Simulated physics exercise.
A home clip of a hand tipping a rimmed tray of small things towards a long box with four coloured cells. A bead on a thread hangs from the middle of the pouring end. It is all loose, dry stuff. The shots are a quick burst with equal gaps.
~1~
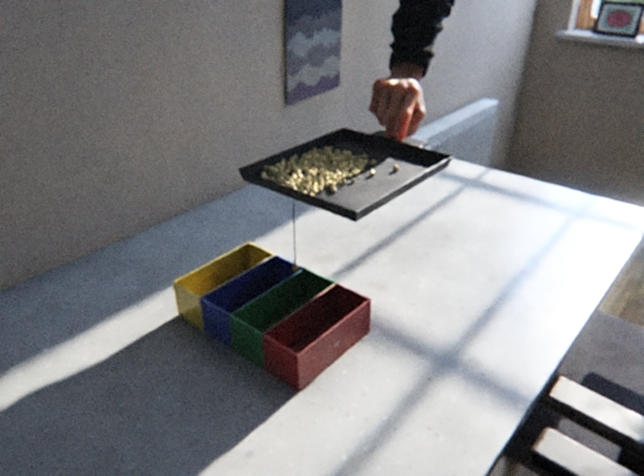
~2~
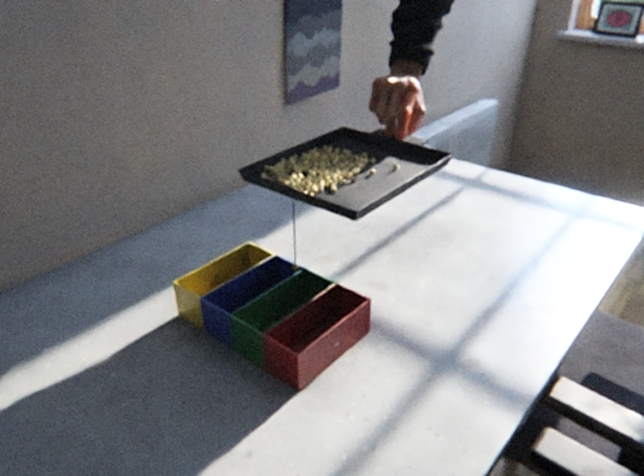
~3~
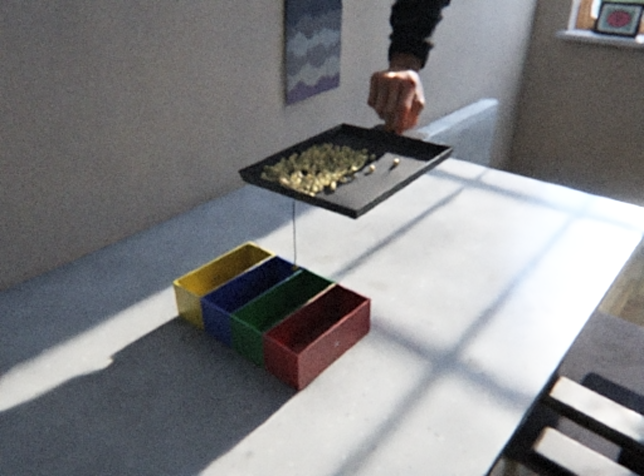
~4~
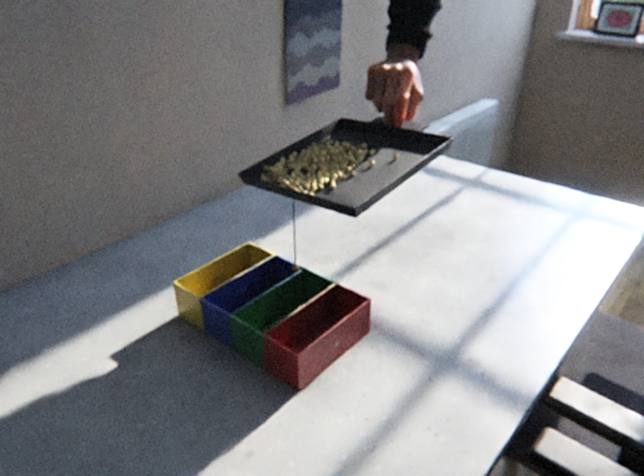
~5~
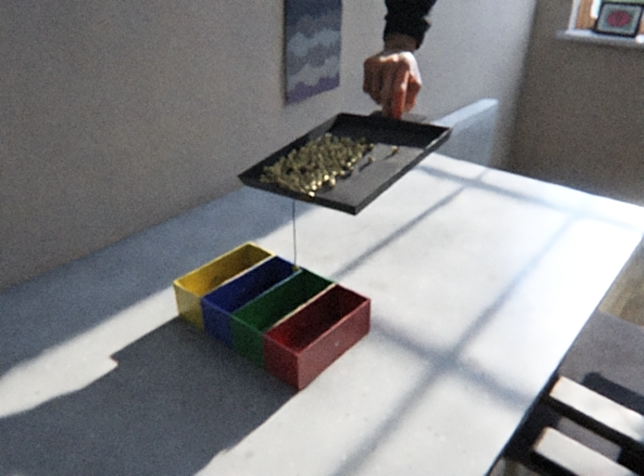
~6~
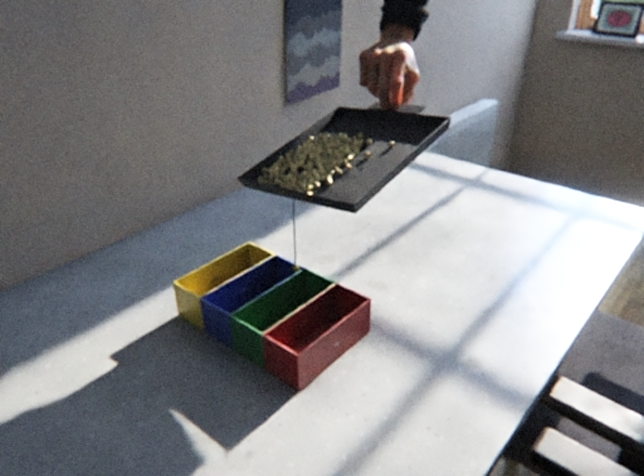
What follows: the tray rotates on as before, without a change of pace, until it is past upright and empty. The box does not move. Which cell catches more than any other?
Most goes to the yellow cell.
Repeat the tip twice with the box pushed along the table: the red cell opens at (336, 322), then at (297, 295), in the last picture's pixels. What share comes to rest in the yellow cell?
Near 70 % and 10 %.
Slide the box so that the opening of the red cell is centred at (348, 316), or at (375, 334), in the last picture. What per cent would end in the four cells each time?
First some 60, then 0 per cent.
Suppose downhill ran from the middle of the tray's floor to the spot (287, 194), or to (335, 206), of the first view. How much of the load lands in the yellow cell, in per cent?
About 50 and 0 per cent.
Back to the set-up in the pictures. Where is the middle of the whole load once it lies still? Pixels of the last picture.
Roughly at (235, 291).
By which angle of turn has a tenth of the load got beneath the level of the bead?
At about 75°.
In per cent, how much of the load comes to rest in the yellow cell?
Near 90 %.
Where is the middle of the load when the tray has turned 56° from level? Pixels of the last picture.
Around (284, 163).
Shortly afterwards, tray tipped steeply; the whole lot on the tray.
Next, tray tipped right over; a little on the tray; near two thirds in the yellow cell; a little in the blue cell; a little falling or outside the box.
Some moments later, tray tipped past a quarter turn; the bulk in the yellow cell; a little in the blue cell; only a few in the green cell; a little falling or outside the box.
In the end, tray tipped past a quarter turn; the bulk in the yellow cell; a little in the blue cell; only a few in the green cell; none at all in the red cell; a little outside the box.
